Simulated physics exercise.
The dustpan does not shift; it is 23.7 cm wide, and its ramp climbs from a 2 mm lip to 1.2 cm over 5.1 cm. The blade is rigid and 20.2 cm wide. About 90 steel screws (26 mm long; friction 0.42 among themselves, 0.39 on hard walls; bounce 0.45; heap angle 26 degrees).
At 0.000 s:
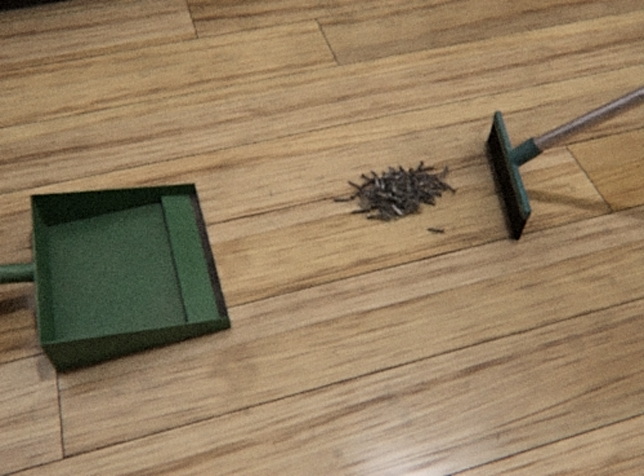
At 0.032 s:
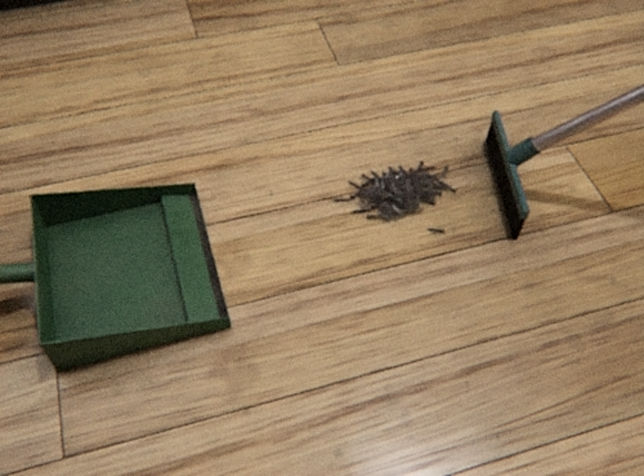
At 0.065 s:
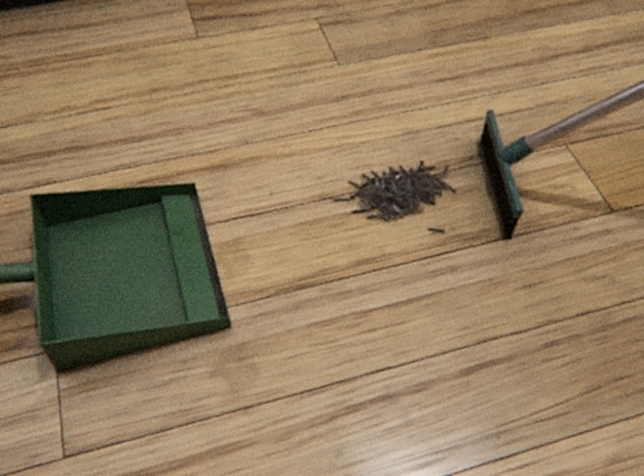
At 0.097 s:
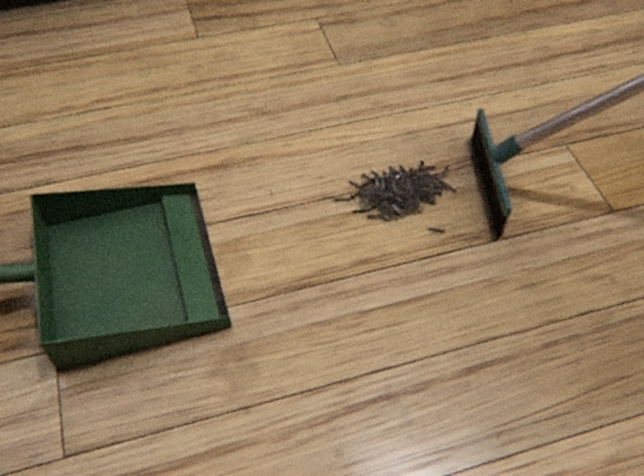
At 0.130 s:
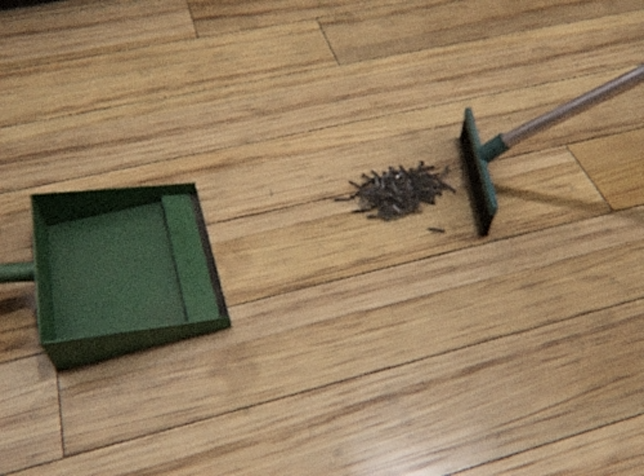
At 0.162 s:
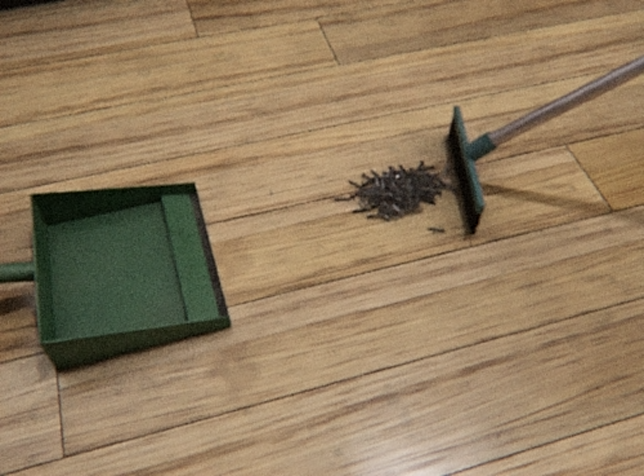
A green blade on a pole slides left across the wooden floor to a small pile of dark screws.
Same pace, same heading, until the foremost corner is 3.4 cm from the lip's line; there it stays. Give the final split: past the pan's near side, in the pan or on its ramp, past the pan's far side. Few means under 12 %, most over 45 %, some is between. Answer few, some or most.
Near side few, pan few, far side most.
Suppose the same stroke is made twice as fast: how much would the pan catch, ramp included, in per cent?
In that case some 10 per cent.
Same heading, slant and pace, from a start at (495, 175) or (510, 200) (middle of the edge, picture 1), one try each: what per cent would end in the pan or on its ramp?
Some 0 and 0 per cent.
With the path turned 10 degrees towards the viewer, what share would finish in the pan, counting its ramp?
Then about 5 per cent.
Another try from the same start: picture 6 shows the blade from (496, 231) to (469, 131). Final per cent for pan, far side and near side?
Pan 0, far 5, near 0.
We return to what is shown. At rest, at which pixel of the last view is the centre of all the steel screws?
Around (201, 175).
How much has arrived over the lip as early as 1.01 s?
Near 0 per cent so far.
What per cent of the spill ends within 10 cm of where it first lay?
Roughly 5 per cent.
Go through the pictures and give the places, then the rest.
The first picture shows blade from (526, 215) to (497, 118), moved 0.0 cm, 0 of the pieces shifted so far; middle of the pieces at (398, 191); pan at (119, 278).
The second picture shows blade from (524, 215) to (495, 117), moved 0.3 cm, 0 of the pieces shifted so far; middle of the pieces at (398, 191).
The third picture shows blade from (518, 214) to (489, 117), moved 1.2 cm, 0 of the pieces shifted so far; middle of the pieces at (399, 191).
The fourth picture shows blade from (507, 212) to (480, 116), moved 2.7 cm, 0 of the pieces shifted so far; middle of the pieces at (399, 191).
The fifth picture shows blade from (493, 211) to (468, 114), moved 4.5 cm, 0 of the pieces shifted so far; middle of the pieces at (399, 191).
The sixth picture shows blade from (480, 209) to (456, 113), moved 6.4 cm, 0 of the pieces shifted so far; middle of the pieces at (399, 191); pan at (119, 277). Its pace works out near 0.57 m/s, heading 25 degrees away from the viewer's side.
After 0.47 s, middle of the blade 23 cm from the lip; 0 % over the lip, far side 10 %, near side 0 %.
After 0.68 s, middle of the blade 12 cm from the lip; 0 % over the lip, far side 50 %, near side 0 %.
After 1.01 s, middle of the blade 6 cm from the lip; 0 % over the lip, far side 65 %, near side 0 %.
At rest (2.0 s), near side 0 %, pan 0 %, far side 65 %, in front of the lip or behind the blade 30 %.
